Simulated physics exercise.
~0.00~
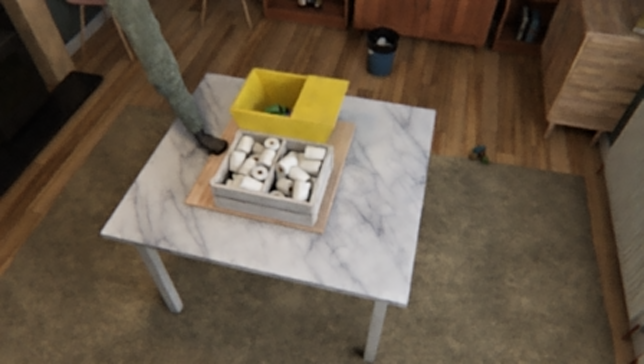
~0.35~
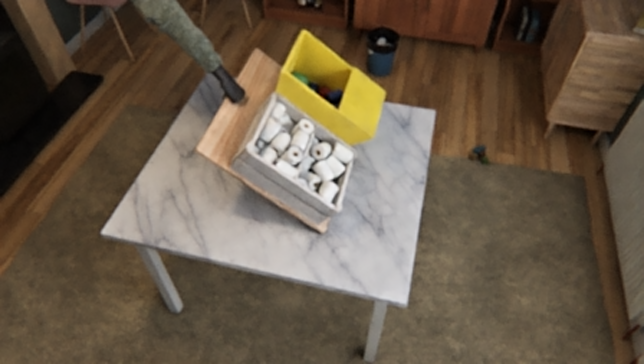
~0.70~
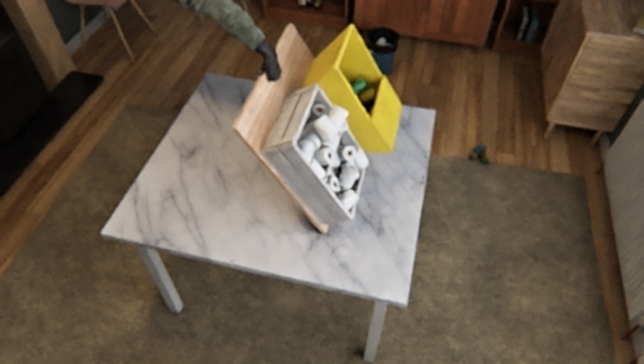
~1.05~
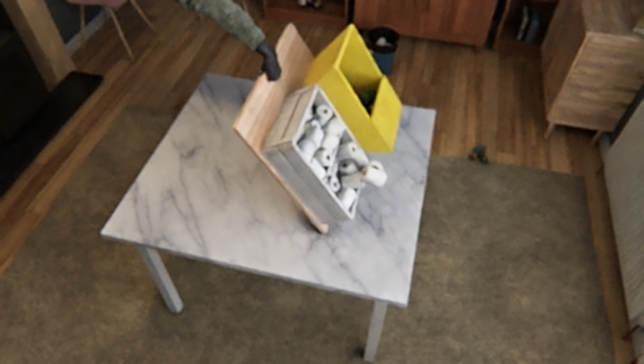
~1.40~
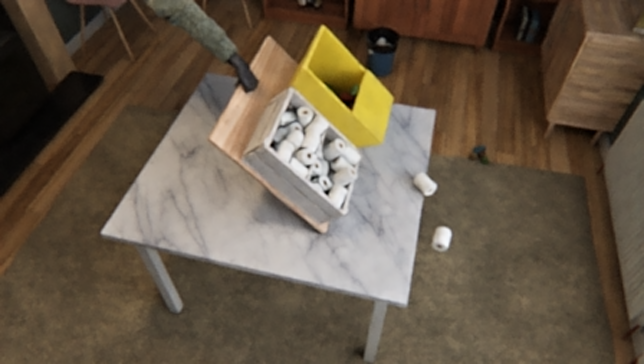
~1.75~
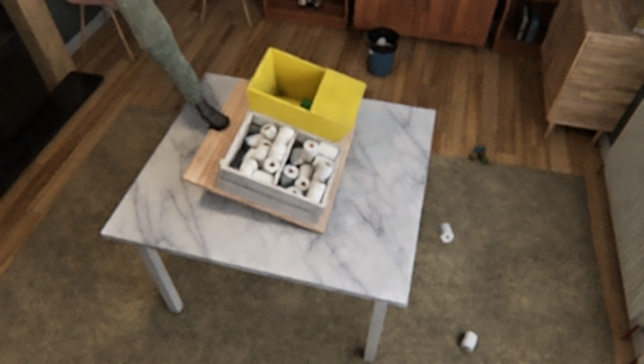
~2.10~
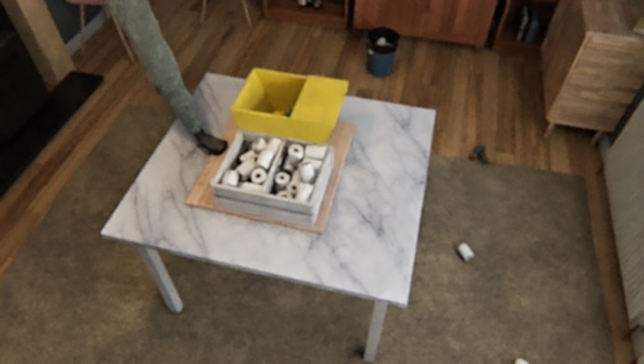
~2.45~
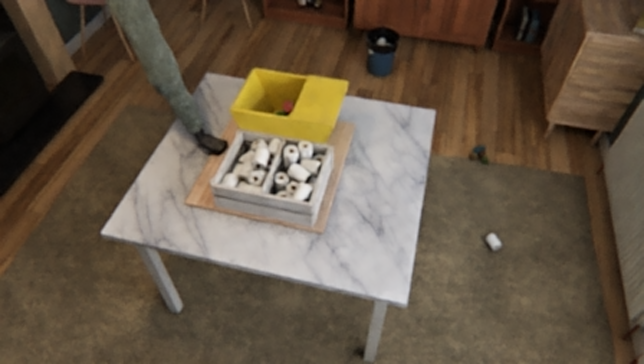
To begin with, a yellow crate with a partial lid and a white crate full of pale paper rolls sit on a plywood board on a marble-topped table, a gloved hand at the board's left end. The hand lifts that end until the board stands steeply tilted, and the rolls slump toward the right. After a brief hold, two rolls spill from the white crate as the board starts down, dropping past the table's right edge. The hand lowers the board flat while they roll across the rug. Finally, one roll remains visible there, and most stay crated.
